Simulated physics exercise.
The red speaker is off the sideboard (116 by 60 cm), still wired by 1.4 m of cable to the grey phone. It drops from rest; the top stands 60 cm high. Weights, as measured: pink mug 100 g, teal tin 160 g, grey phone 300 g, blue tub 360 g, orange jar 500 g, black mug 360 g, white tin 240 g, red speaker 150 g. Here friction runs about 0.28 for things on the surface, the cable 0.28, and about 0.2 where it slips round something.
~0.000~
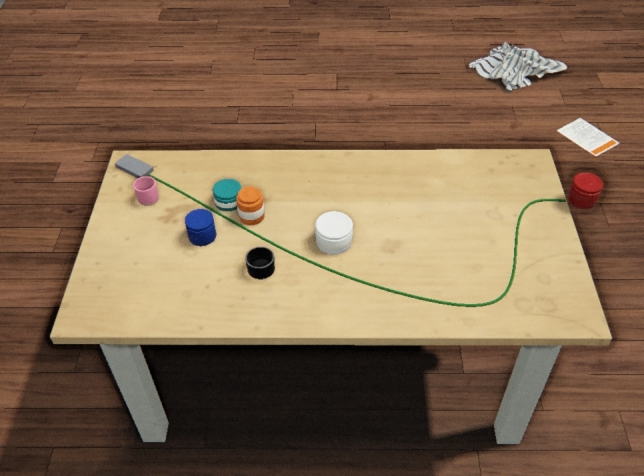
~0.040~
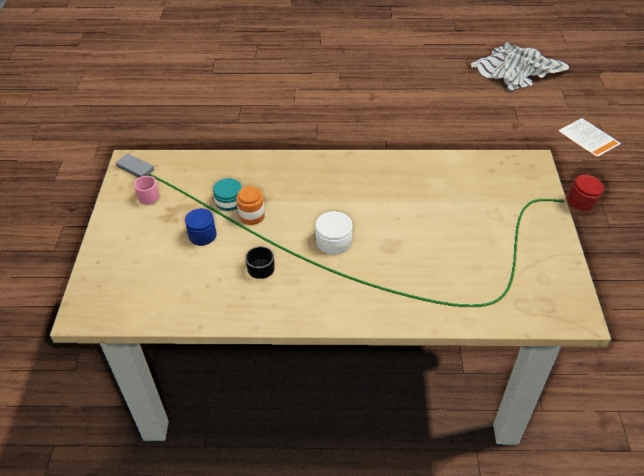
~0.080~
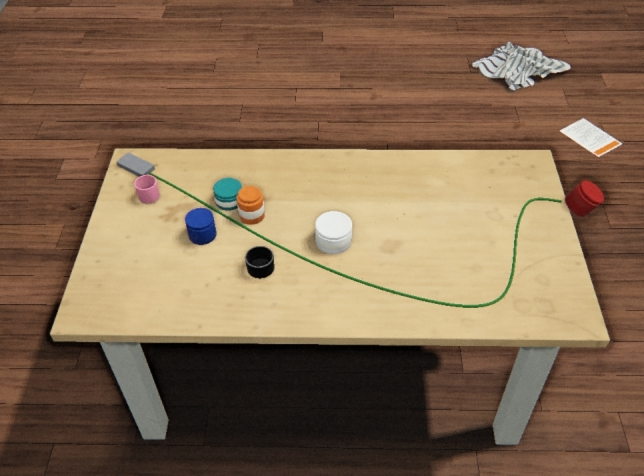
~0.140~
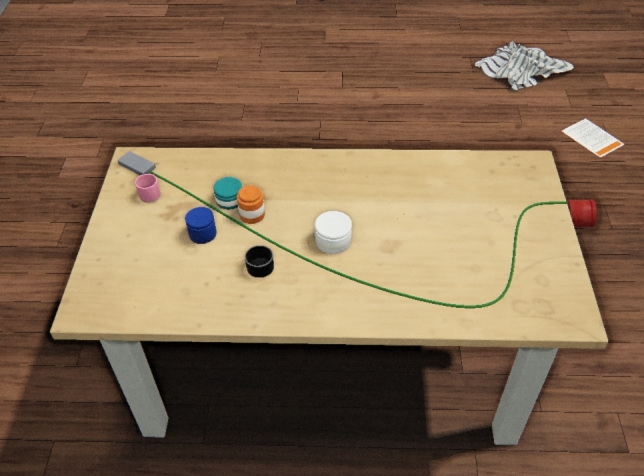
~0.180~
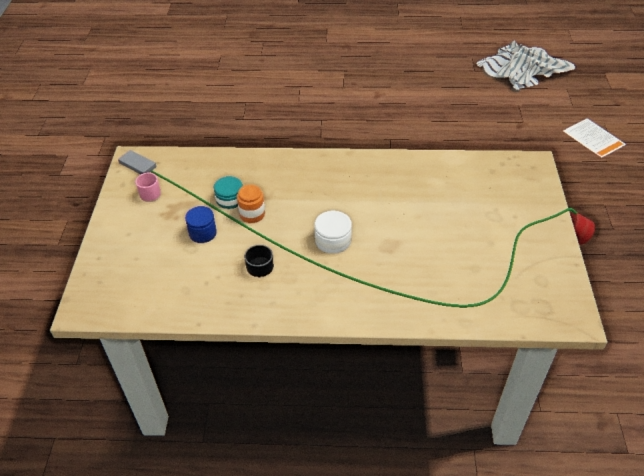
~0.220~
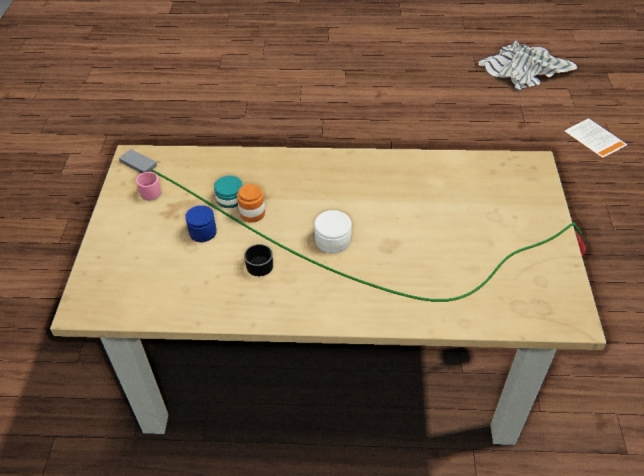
The video shows a wooden table holding a mug, tins, tubs and a grey phone wired by a green cable to a red speaker, which drops past the right edge, drawing the cable's slack at that end partly straighter.
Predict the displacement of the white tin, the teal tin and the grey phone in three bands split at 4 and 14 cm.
Result: The white tin gets moved some. The teal tin does not really move. The grey phone gets moved plenty.
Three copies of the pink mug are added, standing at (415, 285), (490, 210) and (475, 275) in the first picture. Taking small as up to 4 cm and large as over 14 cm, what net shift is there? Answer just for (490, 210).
At that spot the shift is slight.
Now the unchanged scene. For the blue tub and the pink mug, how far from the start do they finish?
Final offset from start: Blue tub = 0 cm, pink mug = 0 cm.
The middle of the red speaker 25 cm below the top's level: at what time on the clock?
Near 0.30 seconds.
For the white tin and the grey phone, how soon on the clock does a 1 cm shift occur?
The white tin at 0.34 seconds and the grey phone at 0.34 seconds.
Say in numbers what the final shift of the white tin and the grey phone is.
I'd put the white tin at around 8 centimetres and the grey phone at around 20 centimetres.
After 0.5 s, the cable's tail end at (171, 182); grey phone 7 cm off its start, white tin 7 cm off its start, red speaker over the edge.
After 0.7 s, the cable's tail end at (193, 193); grey phone 15 cm off its start, white tin 8 cm off its start, red speaker over the edge.
After 1.0 s, the cable's tail end at (205, 200); grey phone 19 cm off its start at (190, 189), white tin 8 cm off its start at (340, 198), red speaker over the edge.
After 1.2 s, the cable's tail end at (212, 204); grey phone 21 cm off its start, white tin 8 cm off its start, red speaker over the edge.
After 2.4 s, the cable's tail end at (213, 205); grey phone 21 cm off its start at (197, 193), white tin 8 cm off its start at (340, 198), teal tin 0 cm off its start at (229, 185), red speaker over the edge.
